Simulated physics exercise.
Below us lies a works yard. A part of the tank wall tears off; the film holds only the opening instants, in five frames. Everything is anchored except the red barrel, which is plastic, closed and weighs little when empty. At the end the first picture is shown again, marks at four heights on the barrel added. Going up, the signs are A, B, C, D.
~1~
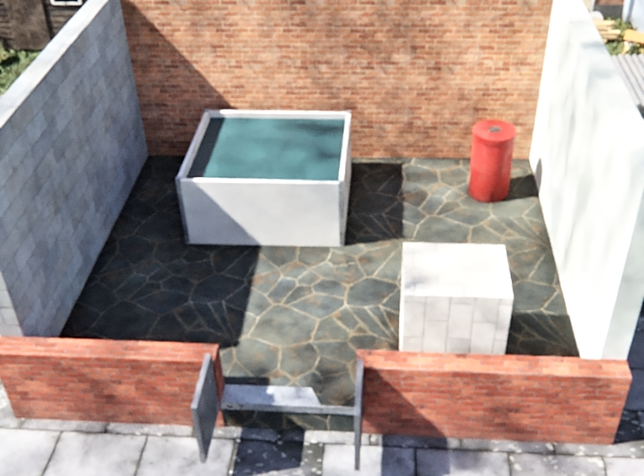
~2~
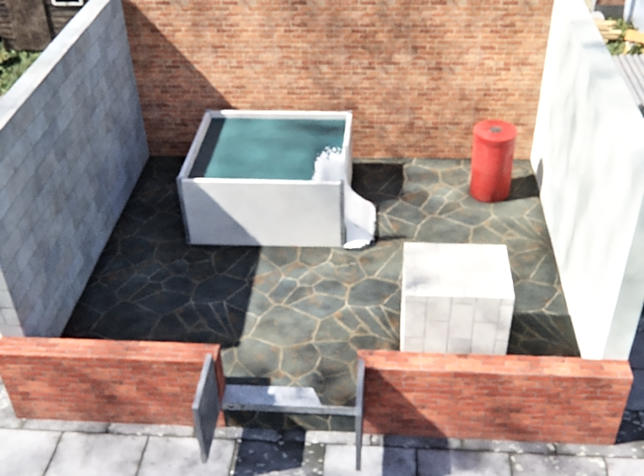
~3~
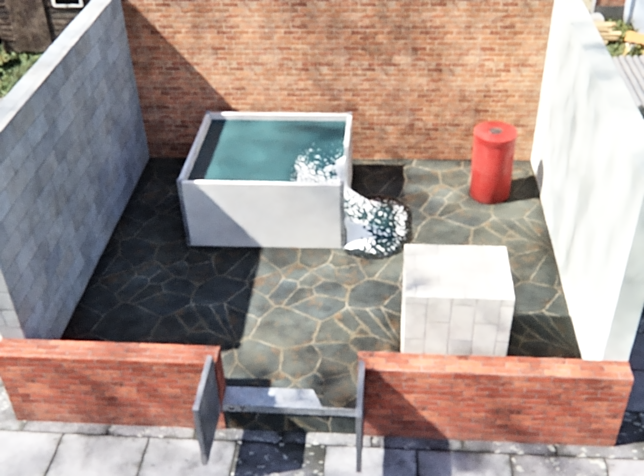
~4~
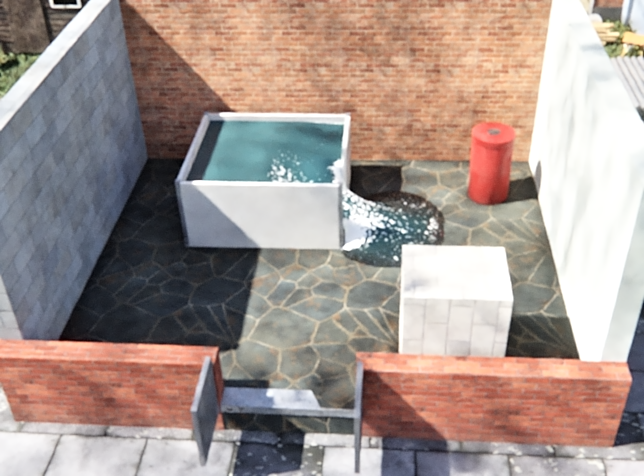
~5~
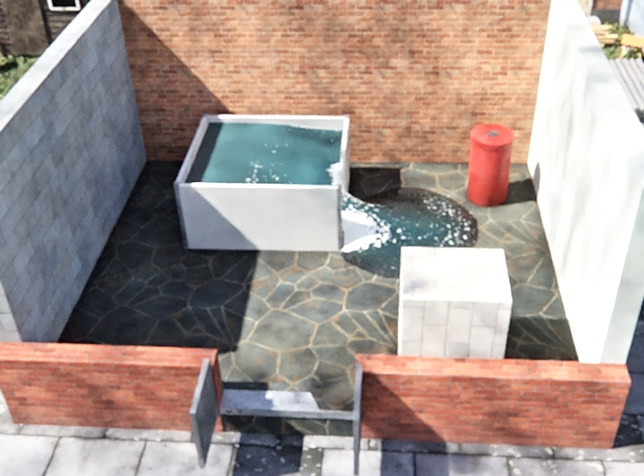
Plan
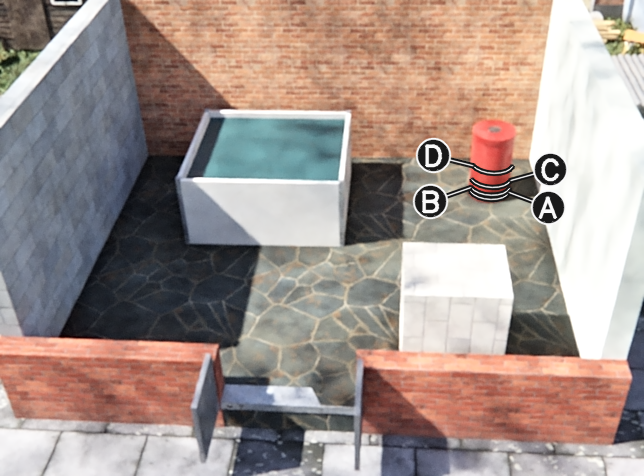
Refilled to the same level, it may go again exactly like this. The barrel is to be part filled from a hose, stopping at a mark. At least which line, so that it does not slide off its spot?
D will do.
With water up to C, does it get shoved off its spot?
Yes.
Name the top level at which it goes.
Here it is level C.
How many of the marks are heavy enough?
One of the four.
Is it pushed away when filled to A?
Yes, that goes wrong.
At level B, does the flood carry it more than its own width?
Yes, clearly.
On the marked copy, A at (490, 199); B at (491, 195); C at (492, 187); D at (494, 173); from the bottom up A, B, C, D.
If A is chosen, it is pushed about 3 times its own width away.
If B is chosen, it is pushed about 3 times its own width away.
If C is chosen, it is pushed about half its own width away.
If D is chosen, it does not move.
